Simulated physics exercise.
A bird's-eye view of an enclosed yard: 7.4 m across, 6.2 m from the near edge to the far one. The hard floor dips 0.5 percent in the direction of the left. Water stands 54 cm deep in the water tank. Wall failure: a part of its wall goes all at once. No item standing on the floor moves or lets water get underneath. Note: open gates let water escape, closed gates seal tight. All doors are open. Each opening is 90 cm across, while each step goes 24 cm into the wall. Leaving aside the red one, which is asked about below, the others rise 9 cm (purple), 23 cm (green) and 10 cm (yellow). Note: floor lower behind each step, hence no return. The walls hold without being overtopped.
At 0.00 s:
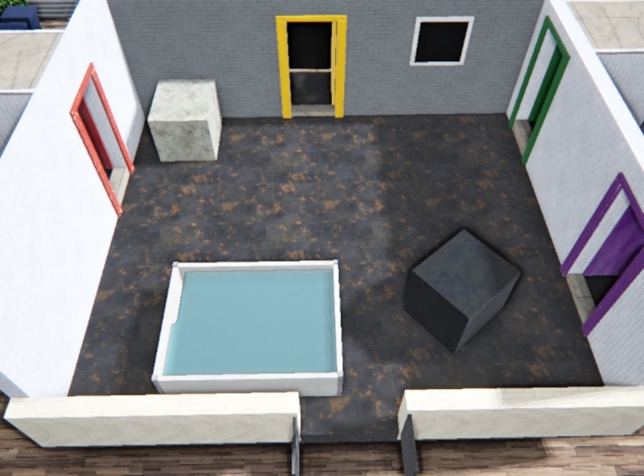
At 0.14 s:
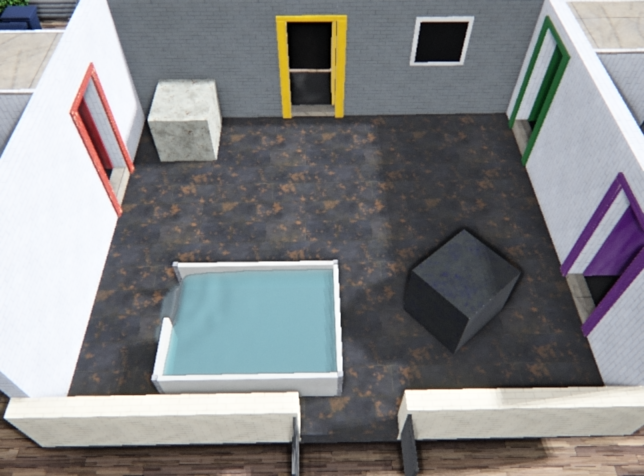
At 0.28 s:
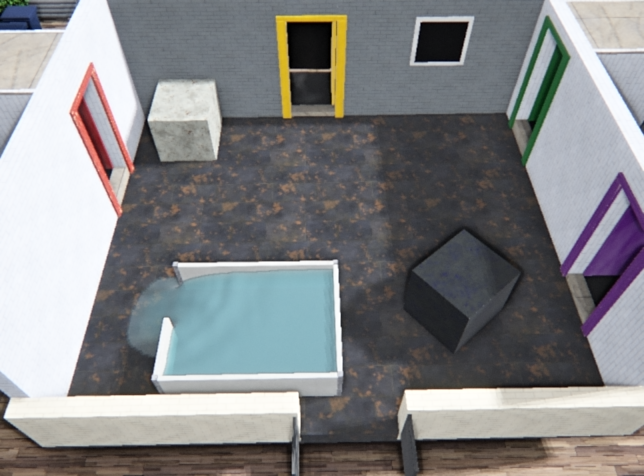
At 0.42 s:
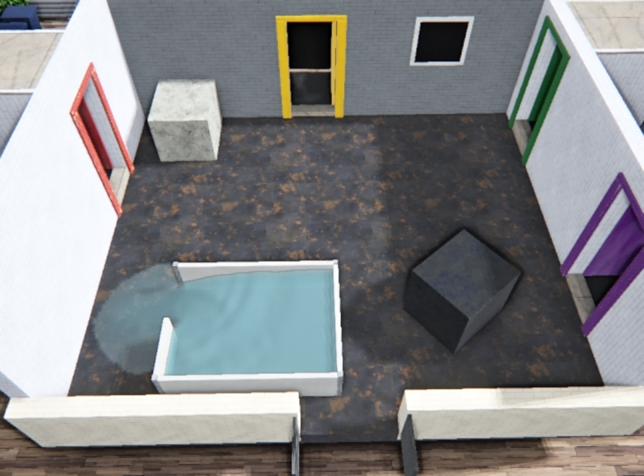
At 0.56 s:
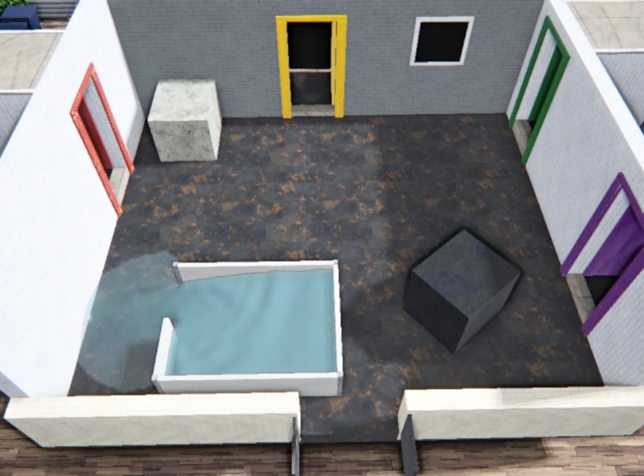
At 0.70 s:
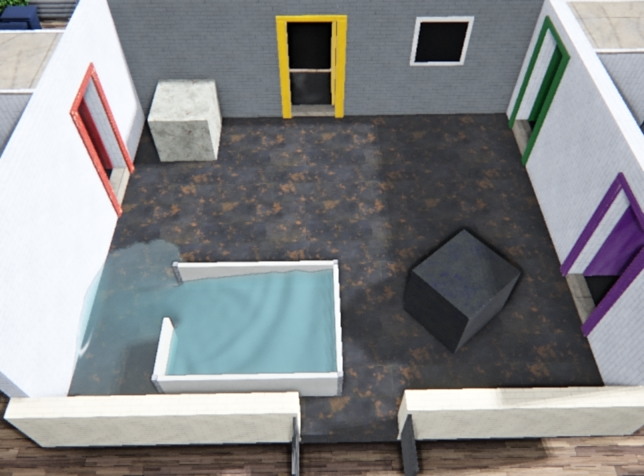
To begin with, still water fills a white-walled tank on the dark floor of an enclosed yard with coloured doors and two blocks. Part of the tank's left wall gives way, and water pours out through the gap, fanning leftward across the floor until it spreads along the white wall on the left.
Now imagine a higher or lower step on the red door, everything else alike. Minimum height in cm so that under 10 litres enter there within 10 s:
12.5 cm.
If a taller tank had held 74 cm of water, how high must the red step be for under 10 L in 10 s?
I'd go with near 18 cm then.
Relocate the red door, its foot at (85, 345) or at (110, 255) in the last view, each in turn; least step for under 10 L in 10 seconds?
Minimums: About 29 cm and 20 cm.
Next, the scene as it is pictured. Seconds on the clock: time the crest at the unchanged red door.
That happens close to 6.5 s on the clock.
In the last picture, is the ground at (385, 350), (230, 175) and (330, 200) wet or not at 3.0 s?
Listed order - unwetted, soaked through, unwetted.
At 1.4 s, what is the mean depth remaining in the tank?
It averages roughly 41 centimetres.
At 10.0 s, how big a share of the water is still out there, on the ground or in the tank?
Some 94 %.
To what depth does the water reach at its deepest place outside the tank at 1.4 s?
Around 36 centimetres.
After 1.4 s water covers 10 % of the floor, deepest (36 cm) near (103, 314); 3 cm at the red door, 0 litres in over its 19 cm step.
After 3.0 s water covers 25 % of the floor, deepest (29 cm) near (61, 421); 8 cm at the red door, 0 litres in over its 19 cm step.
After 10.0 s water covers 90 % of the floor, deepest (12 cm) near (129, 178); 11 cm at the red door, 0 litres in over its 19 cm step.
At the red door as built, the water arrived by 1.4 s and peaked near 13 cm at 6.4 s.
Run again over the same 10 s with other heights there, 14 litres in over 11.5 cm, 6 litres over 13.5 cm. The limit of 10 litres is kept from about 12.5 cm up.
